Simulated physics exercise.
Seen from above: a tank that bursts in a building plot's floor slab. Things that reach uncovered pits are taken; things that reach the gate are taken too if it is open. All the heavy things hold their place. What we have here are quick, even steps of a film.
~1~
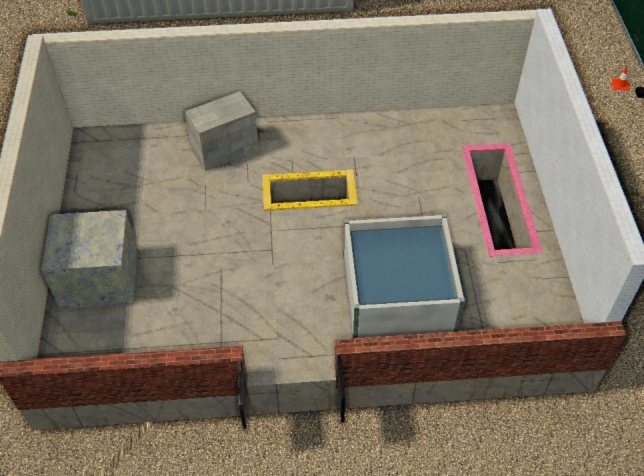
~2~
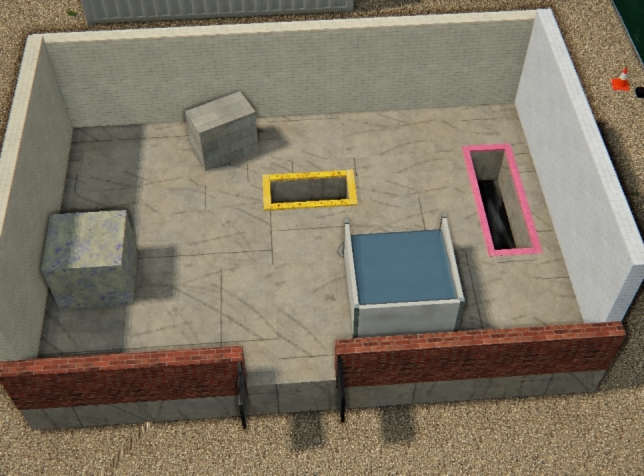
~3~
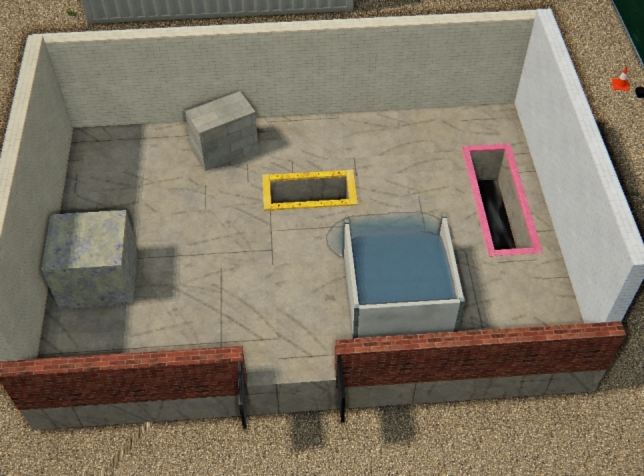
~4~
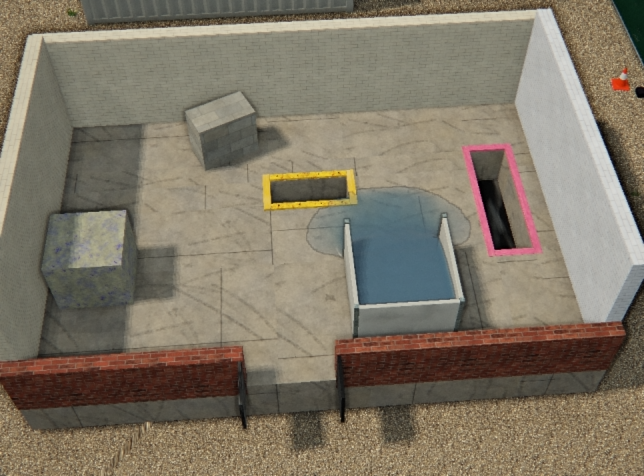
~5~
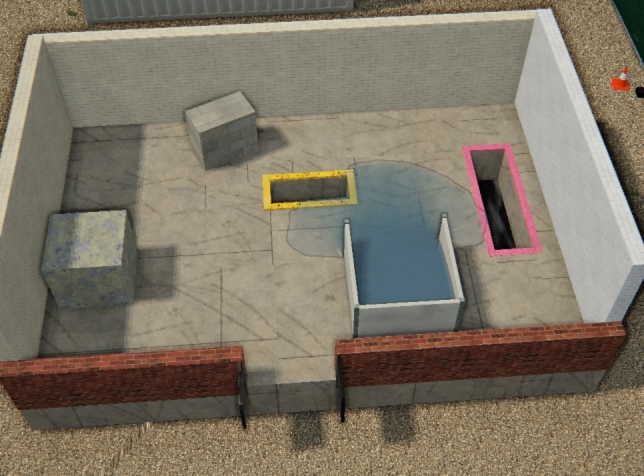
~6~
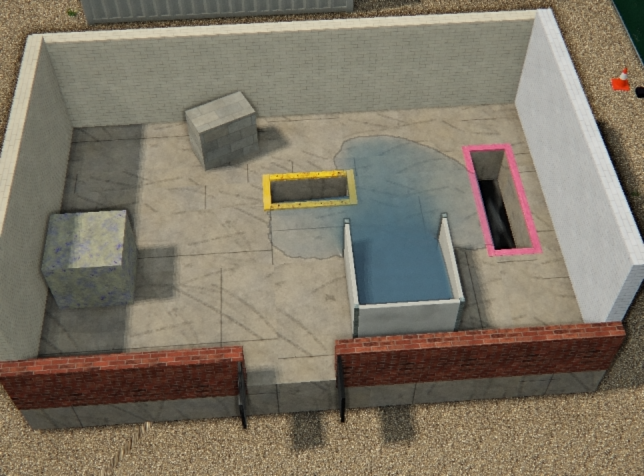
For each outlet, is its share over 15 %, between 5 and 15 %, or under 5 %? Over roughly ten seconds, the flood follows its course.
Shares: The gate under 5 %; the pink pit over 15 %; the yellow pit over 15 %.
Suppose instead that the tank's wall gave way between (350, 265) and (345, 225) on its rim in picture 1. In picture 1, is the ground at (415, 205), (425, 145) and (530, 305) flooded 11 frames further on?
In the order asked: Out of reach, out of reach, out of reach.
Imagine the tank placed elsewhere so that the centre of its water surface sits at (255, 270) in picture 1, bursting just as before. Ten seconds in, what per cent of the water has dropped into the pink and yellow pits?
After ten seconds: Pink pit at 14 percent, yellow pit at 30 percent.
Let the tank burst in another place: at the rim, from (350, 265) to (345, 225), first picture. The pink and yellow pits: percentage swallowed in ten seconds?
The pink pit gets 2 per cent and the yellow pit 2 per cent.
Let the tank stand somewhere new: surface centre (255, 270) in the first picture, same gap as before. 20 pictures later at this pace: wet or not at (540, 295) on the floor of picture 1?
That spot would be not reached.
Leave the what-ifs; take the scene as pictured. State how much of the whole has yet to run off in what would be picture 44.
My figure: Some 56 per cent.
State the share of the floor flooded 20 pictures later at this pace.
About 40 percent.
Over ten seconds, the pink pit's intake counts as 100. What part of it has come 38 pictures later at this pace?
Result: 80 % of the ten-second total.
A moment on, water covers 25 % of the floor; the gate 0 %, the pink pit 3 %, the yellow pit 9 %.
Next, water covers 30 % of the floor; the gate 0 %, the pink pit 5 %, the yellow pit 15 %.
Then, water covers 40 % of the floor; the gate 0 %, the pink pit 11 %, the yellow pit 18 %.
Later, water covers 60 % of the floor; the gate 0 %, the pink pit 25 %, the yellow pit 19 %.
In the end, water covers 70 % of the floor; the gate 0 %, the pink pit 32 %, the yellow pit 19 %.
